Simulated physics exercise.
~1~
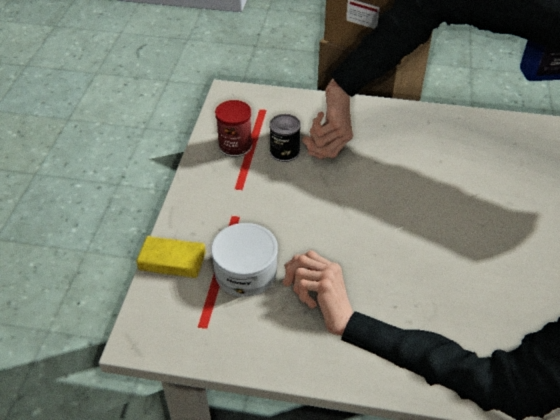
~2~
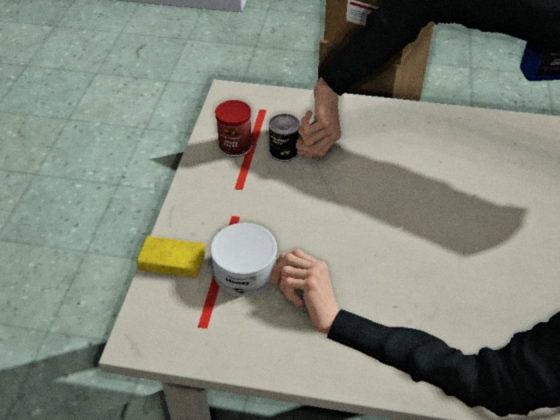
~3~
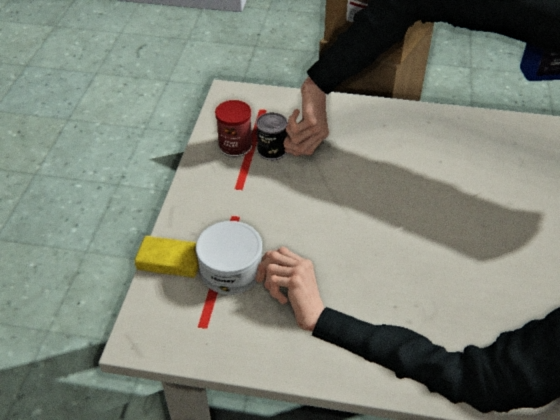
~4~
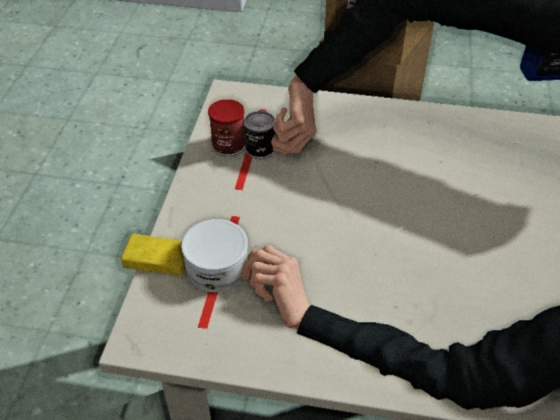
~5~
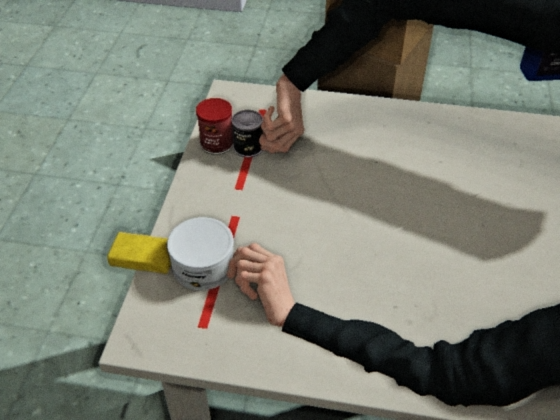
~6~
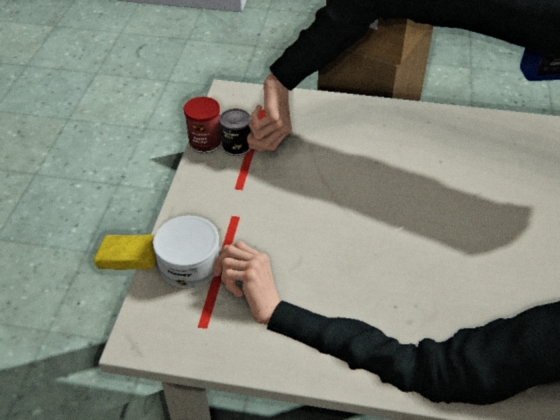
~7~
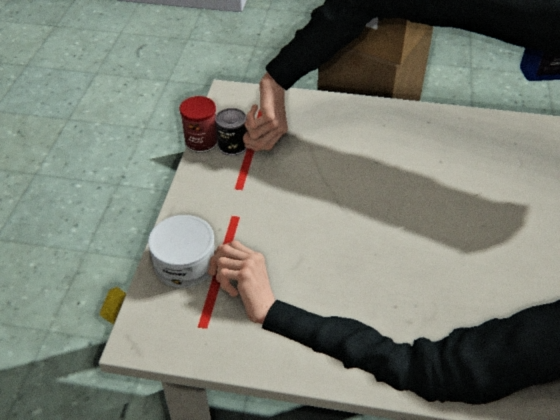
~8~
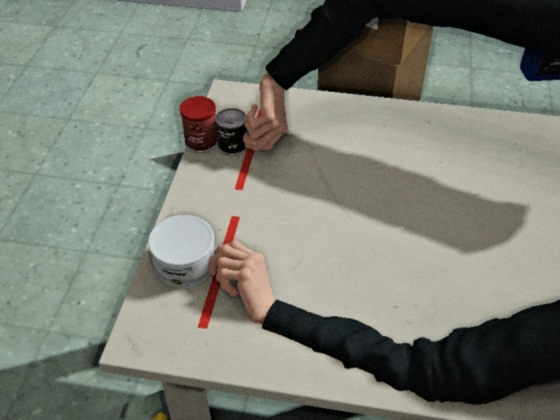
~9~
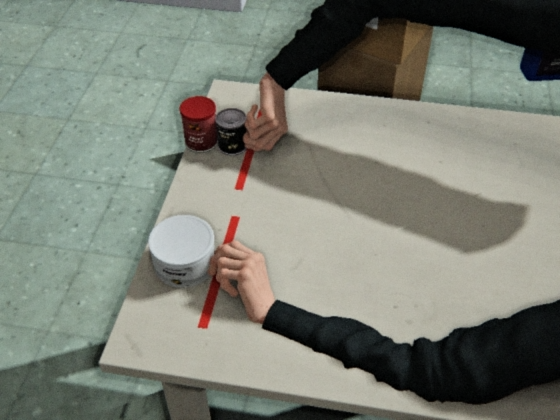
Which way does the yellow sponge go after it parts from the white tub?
The yellow sponge goes down, tipping over the left edge of the table and dropping out of sight.
